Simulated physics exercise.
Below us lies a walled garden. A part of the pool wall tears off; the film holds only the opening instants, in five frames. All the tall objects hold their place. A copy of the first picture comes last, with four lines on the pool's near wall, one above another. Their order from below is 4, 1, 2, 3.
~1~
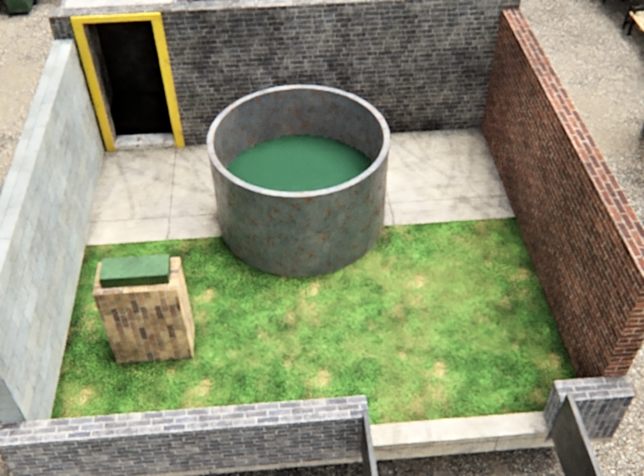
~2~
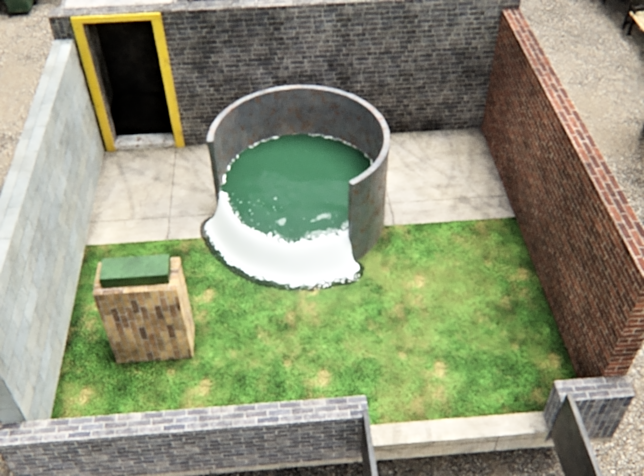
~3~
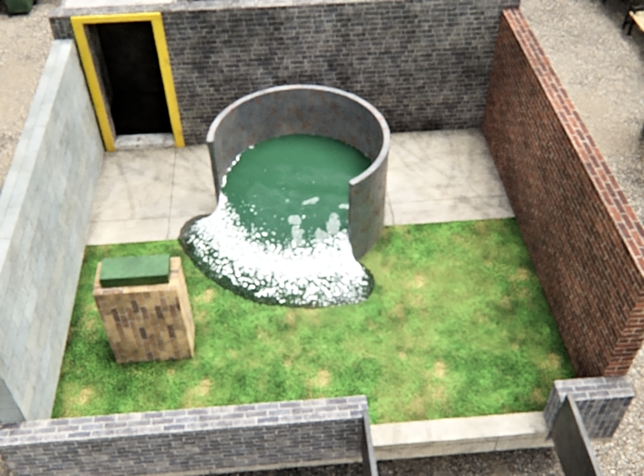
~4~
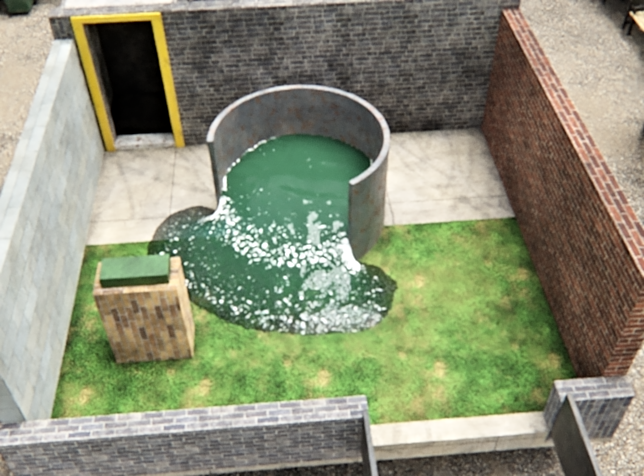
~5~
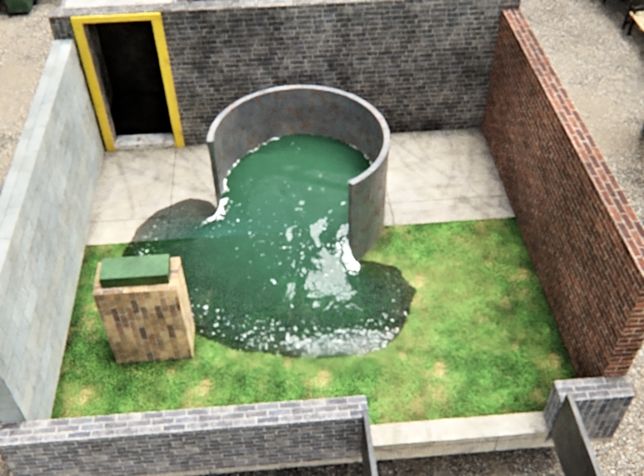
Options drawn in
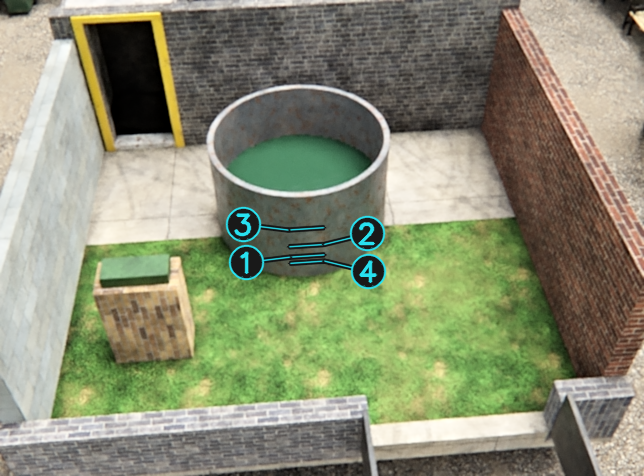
Green water bursting through the opened front of a round grey tank, foaming white, then spreading across grass past a brick block.
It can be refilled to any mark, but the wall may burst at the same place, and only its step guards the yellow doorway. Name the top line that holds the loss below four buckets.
Line 2 just does it.
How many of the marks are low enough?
Three of them.
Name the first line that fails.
3 it is.
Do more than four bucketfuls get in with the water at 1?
No.
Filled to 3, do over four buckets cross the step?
Yes, it does.
In cyan, 1 at (307, 256); 2 at (306, 245); 3 at (306, 228); 4 at (307, 262); from the bottom up 4, 1, 2, 3.
If 1 is chosen, nothing gets over.
If 2 is chosen, a bucket or two gets in.
If 3 is chosen, about 11 bucketfuls get in.
If 4 is chosen, nothing gets over.
